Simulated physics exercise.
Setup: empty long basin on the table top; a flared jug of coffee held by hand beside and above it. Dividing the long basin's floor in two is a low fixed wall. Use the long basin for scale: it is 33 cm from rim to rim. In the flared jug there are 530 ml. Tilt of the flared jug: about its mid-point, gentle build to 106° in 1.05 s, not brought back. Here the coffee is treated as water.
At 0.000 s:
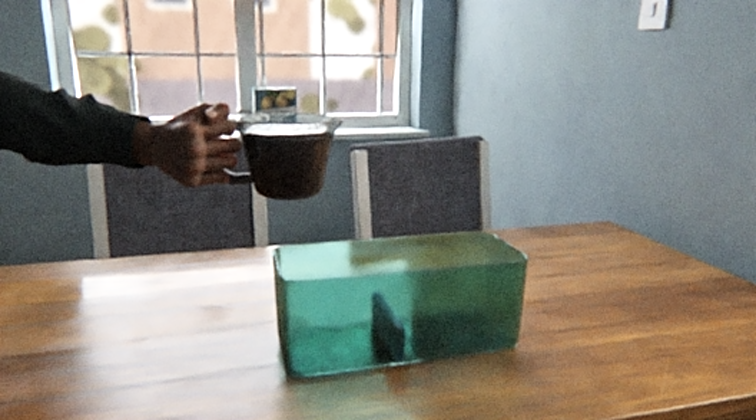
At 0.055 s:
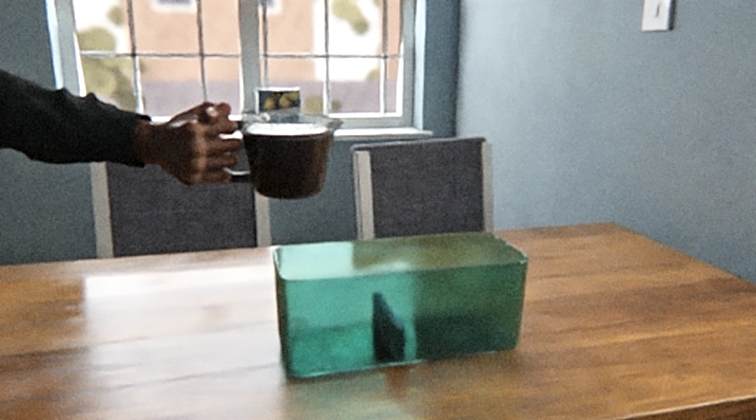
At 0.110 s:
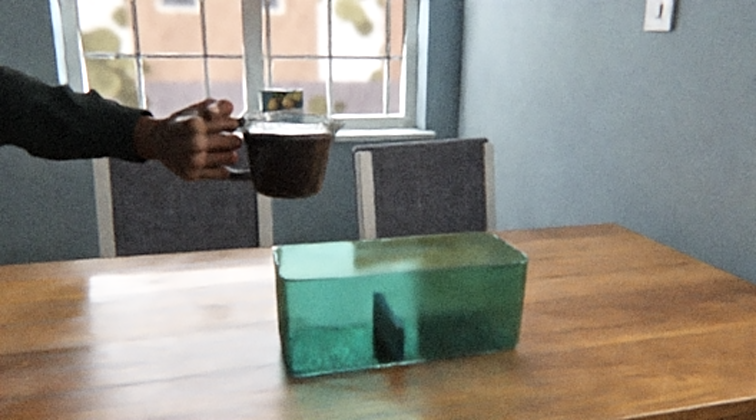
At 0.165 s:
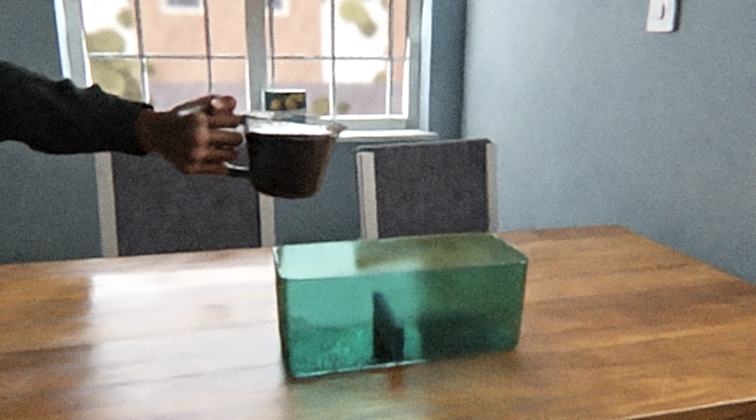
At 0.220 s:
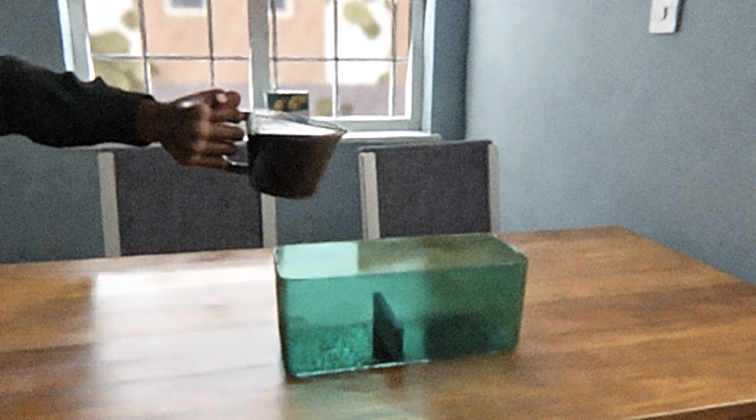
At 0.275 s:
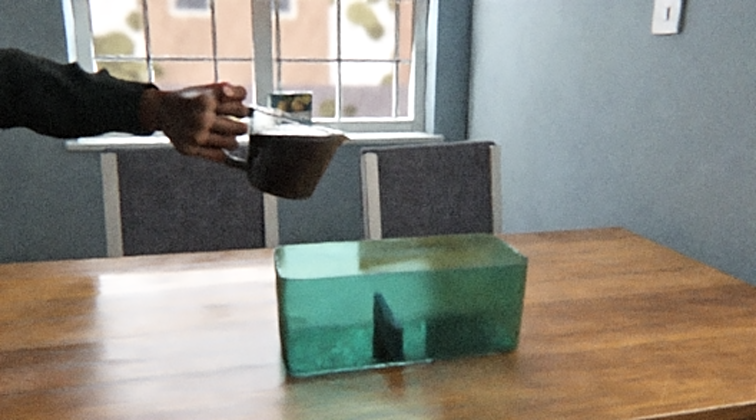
A hand held a glass jug of dark coffee above a green, see-through basin on a wooden table, keeping it level at first, then gently tilted it a little to the right.
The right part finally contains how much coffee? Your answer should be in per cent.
About 54 in every hundred parts.
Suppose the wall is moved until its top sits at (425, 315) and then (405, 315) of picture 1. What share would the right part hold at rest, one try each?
In turn about 10 and 20 per cent.
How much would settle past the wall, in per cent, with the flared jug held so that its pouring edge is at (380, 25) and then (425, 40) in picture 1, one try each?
Roughly 90 per cent the first time and 85 per cent the second.
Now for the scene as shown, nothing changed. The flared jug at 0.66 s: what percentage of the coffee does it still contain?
Roughly 54 per cent.
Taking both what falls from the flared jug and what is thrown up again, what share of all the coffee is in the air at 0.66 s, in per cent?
I'd put it at about 26 percent.
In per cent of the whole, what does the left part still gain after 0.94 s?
I'd put it at some 14 percent.
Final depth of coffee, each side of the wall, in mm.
I'd say close to 14 mm on the left, close to 14 mm on the right.
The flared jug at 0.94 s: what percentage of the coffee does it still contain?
6 %.
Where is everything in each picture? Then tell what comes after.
In the first picture, it leans 0°; its right rim is at (344, 119); the coffee meets the walls at (243, 130) and (331, 128); the long basin's rim runs from (277, 265) to (509, 246); the wall's top is at (387, 309).
In the second picture, it leans 1°; its right rim is at (345, 120); the coffee meets the walls at (243, 131) and (332, 129).
In the third picture, it leans 3°; its right rim is at (346, 122); the coffee meets the walls at (244, 129) and (332, 129).
In the fourth picture, it leans 6°; its right rim is at (347, 125); the coffee meets the walls at (246, 129) and (334, 130).
In the fifth picture, it leans 11°; its right rim is at (349, 130); the coffee meets the walls at (249, 130) and (339, 131).
In the sixth picture, it leans 17°; its right rim is at (351, 137); the coffee meets the walls at (251, 132) and (345, 133).
Then, 0.66 s in, the tilt is 74° and 54 per cent is still to pour, 3 is left of the wall and 16 right of it.
Then, 0.94 s in, the tilt is 103° and 6 per cent is still to pour, 32 is left of the wall and 54 right of it.
Then, 1.23 s in, the tilt is 106° and 0 per cent is still to pour, 45 is left of the wall and 54 right of it.
Then, 1.55 s in, the tilt is 106° and 0 per cent is still to pour, 45 is left of the wall and 54 right of it.
Finally, 45 per cent lies left of the wall, 54 right of it and 0 outside.
